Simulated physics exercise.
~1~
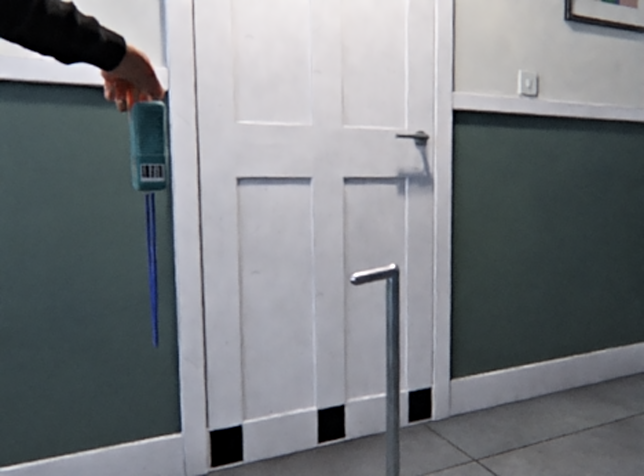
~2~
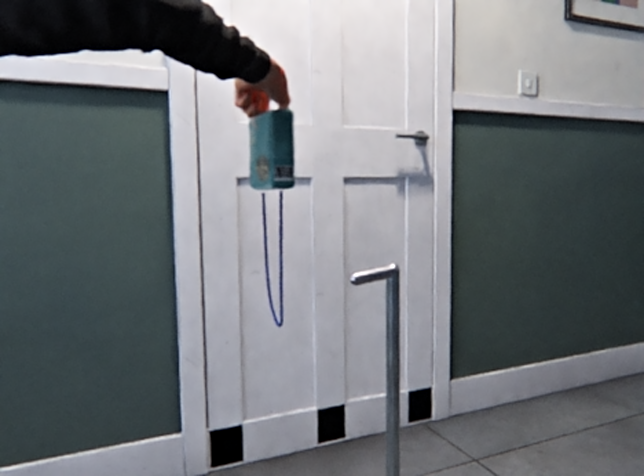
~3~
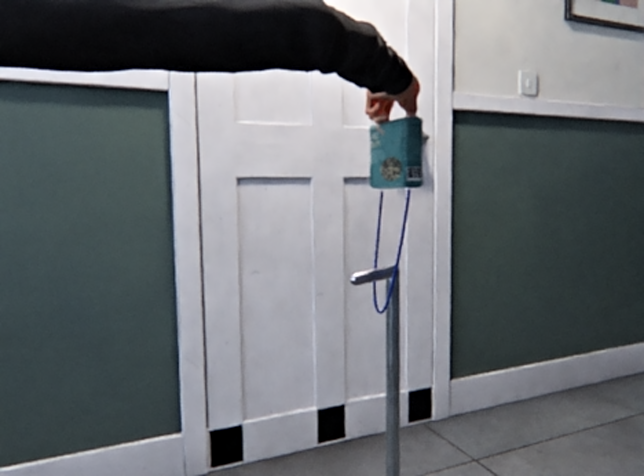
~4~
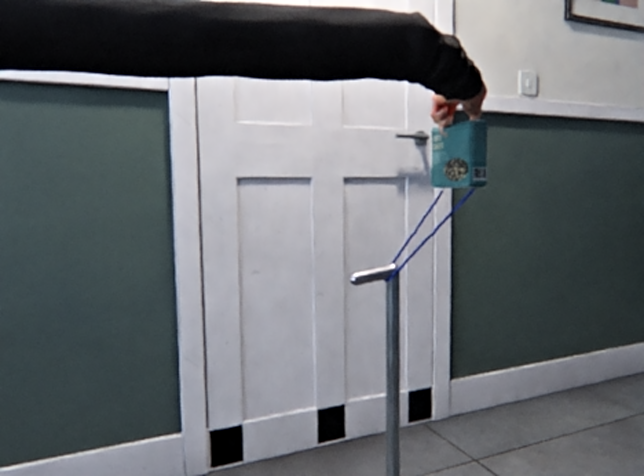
In a room with a white panelled door and dark green lower walls, a metal post with a short hooked arm stands on the grey tiled floor. A hand in a black sleeve reaches in from the left, holding a turquoise pouch upright with a thin blue loop hanging beneath it. The arm carries the pouch steadily to the right, across the door and toward the post. As the pouch passes above the post, the dangling loop meets the hooked arm and catches. The pouch ends up beyond the post, the loop pulled tight back to it and the hand stopped.
